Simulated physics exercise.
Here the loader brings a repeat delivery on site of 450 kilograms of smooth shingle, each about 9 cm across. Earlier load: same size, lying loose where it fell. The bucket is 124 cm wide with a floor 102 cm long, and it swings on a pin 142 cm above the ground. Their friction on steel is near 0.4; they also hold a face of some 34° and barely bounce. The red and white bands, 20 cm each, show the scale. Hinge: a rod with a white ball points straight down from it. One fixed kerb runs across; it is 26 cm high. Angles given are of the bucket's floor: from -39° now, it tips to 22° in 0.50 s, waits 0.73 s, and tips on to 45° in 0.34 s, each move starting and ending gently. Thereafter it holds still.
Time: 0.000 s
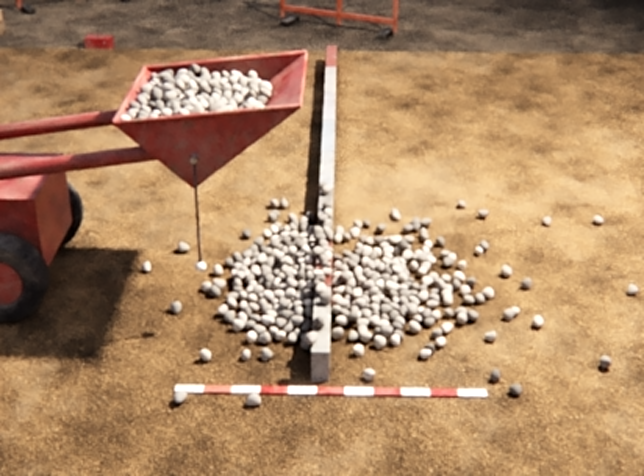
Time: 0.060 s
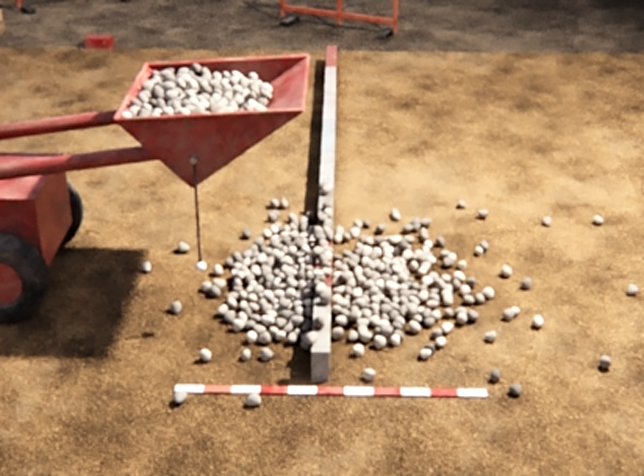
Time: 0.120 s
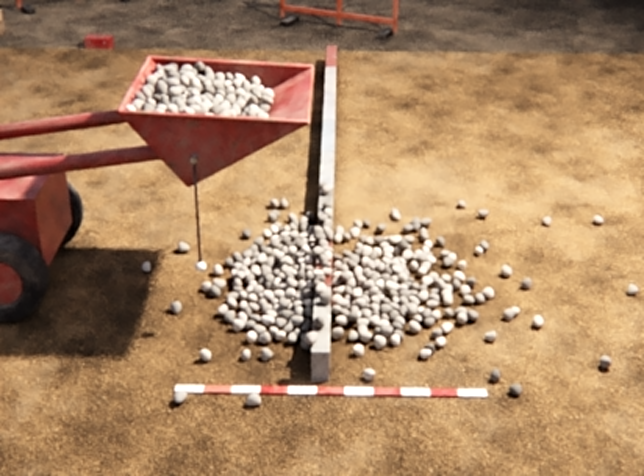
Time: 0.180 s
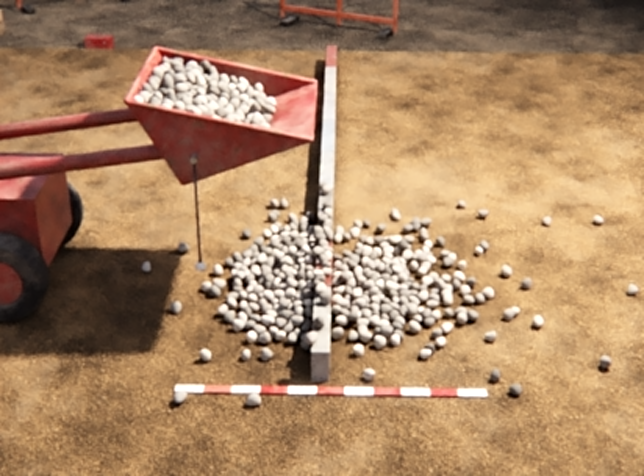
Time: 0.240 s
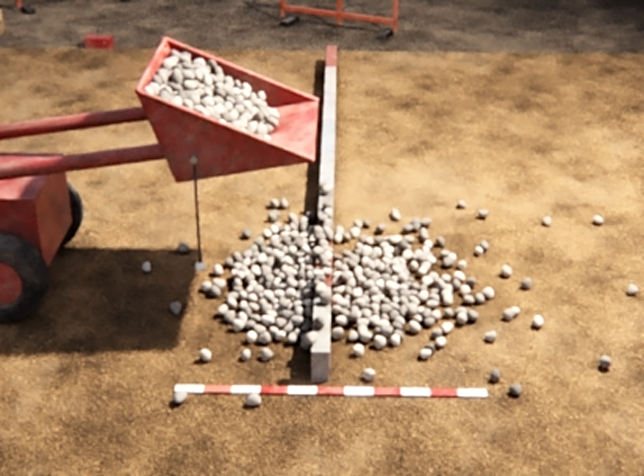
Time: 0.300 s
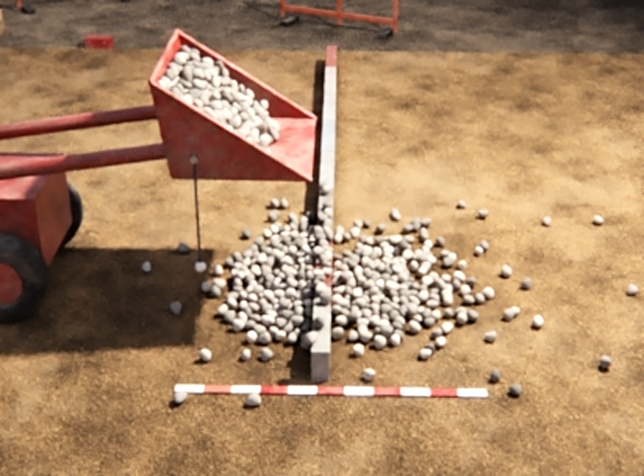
A red bucket full of pale stones tilts steadily to the right beside a scattered stone pile.
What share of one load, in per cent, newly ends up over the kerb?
75 %.
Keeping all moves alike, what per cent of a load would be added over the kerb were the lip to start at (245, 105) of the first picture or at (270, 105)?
About 25 per cent for the first, 50 per cent for the second.
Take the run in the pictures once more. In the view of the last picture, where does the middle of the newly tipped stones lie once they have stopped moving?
They settle centred around (365, 273).
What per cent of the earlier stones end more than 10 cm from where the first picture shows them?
Some 20 percent, give or take.
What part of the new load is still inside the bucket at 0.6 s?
Close to 100 in a hundred is still held.
After 0.4 s the floor is at 16°; in per cent of one load, 100 in the bucket, 54 on this side of the kerb, 46 over the kerb; the foremost stones are at (578, 275).
After 0.6 s the floor is at 22°; in per cent of one load, 100 in the bucket, 55 on this side of the kerb, 46 over the kerb; the foremost stones are at (578, 275).
After 2.0 s the floor is at 45°; in per cent of one load, 0 in the bucket, 81 on this side of the kerb, 119 over the kerb; the foremost stones are at (597, 275).
After 4.8 s the floor is at 45°; in per cent of one load, 0 in the bucket, 80 on this side of the kerb, 120 over the kerb; the foremost stones are at (608, 276). Net gain over the kerb, 75.
